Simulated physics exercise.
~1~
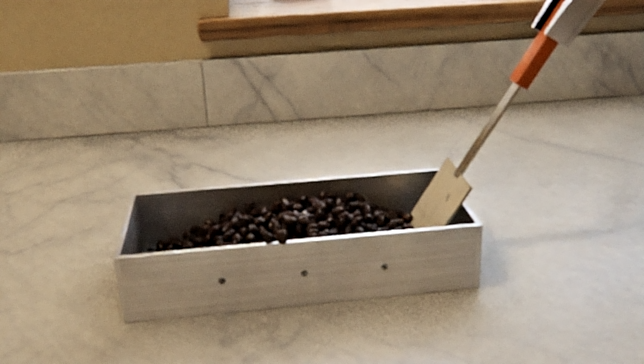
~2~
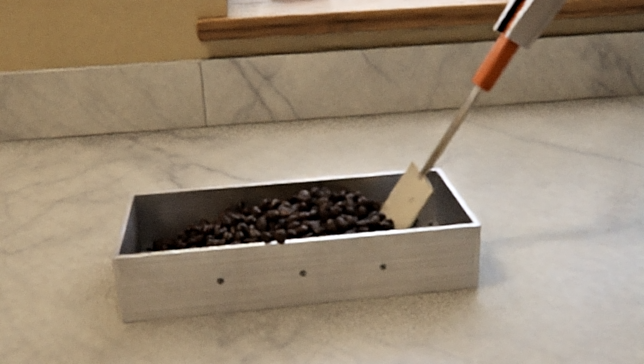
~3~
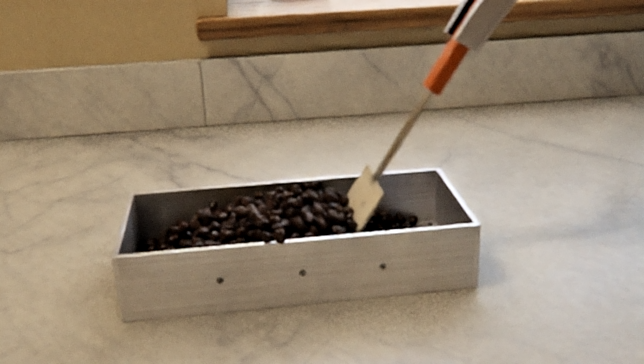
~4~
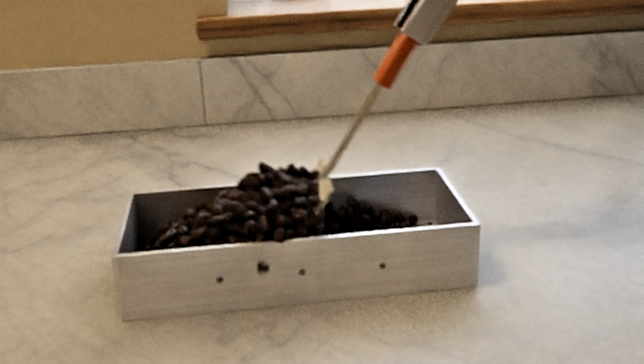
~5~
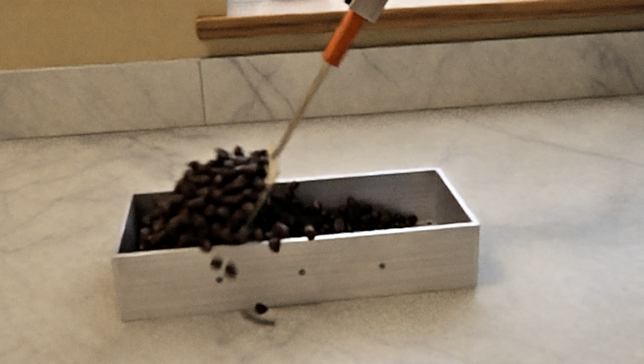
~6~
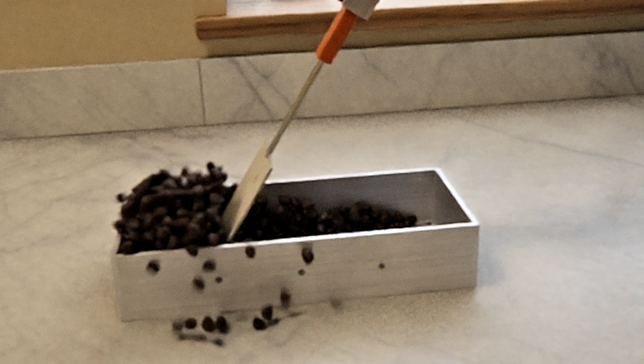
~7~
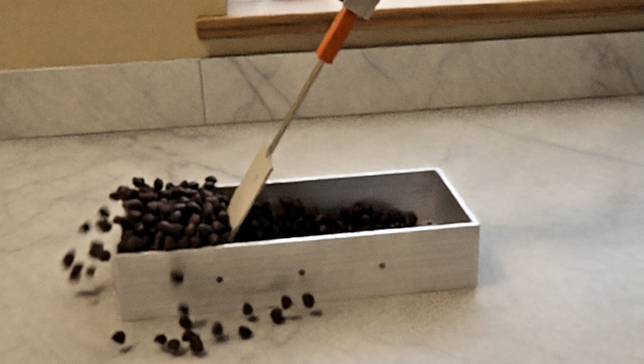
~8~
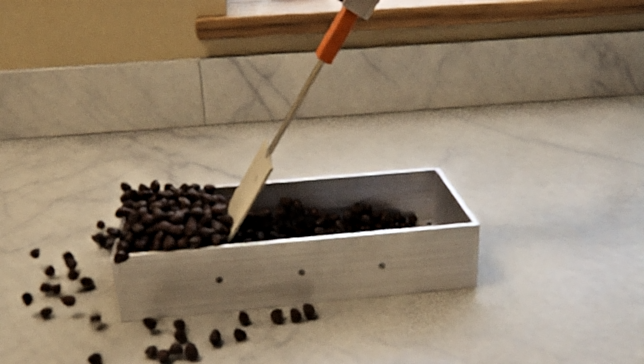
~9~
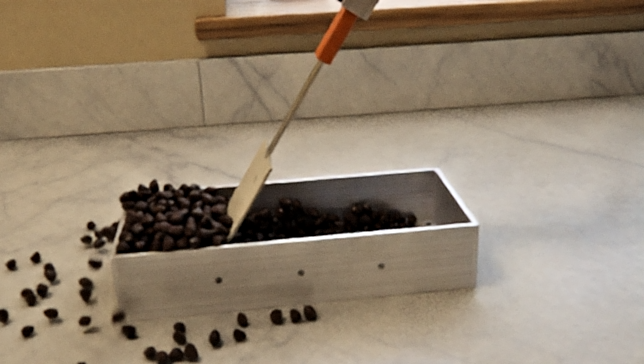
A spatula with an orange section on its handle pushed dark beans leftward along a metal trough, heaping them at the left end until some spilled over the front and left sides, then it stopped, leaving beans scattered on the marble-patterned surface.
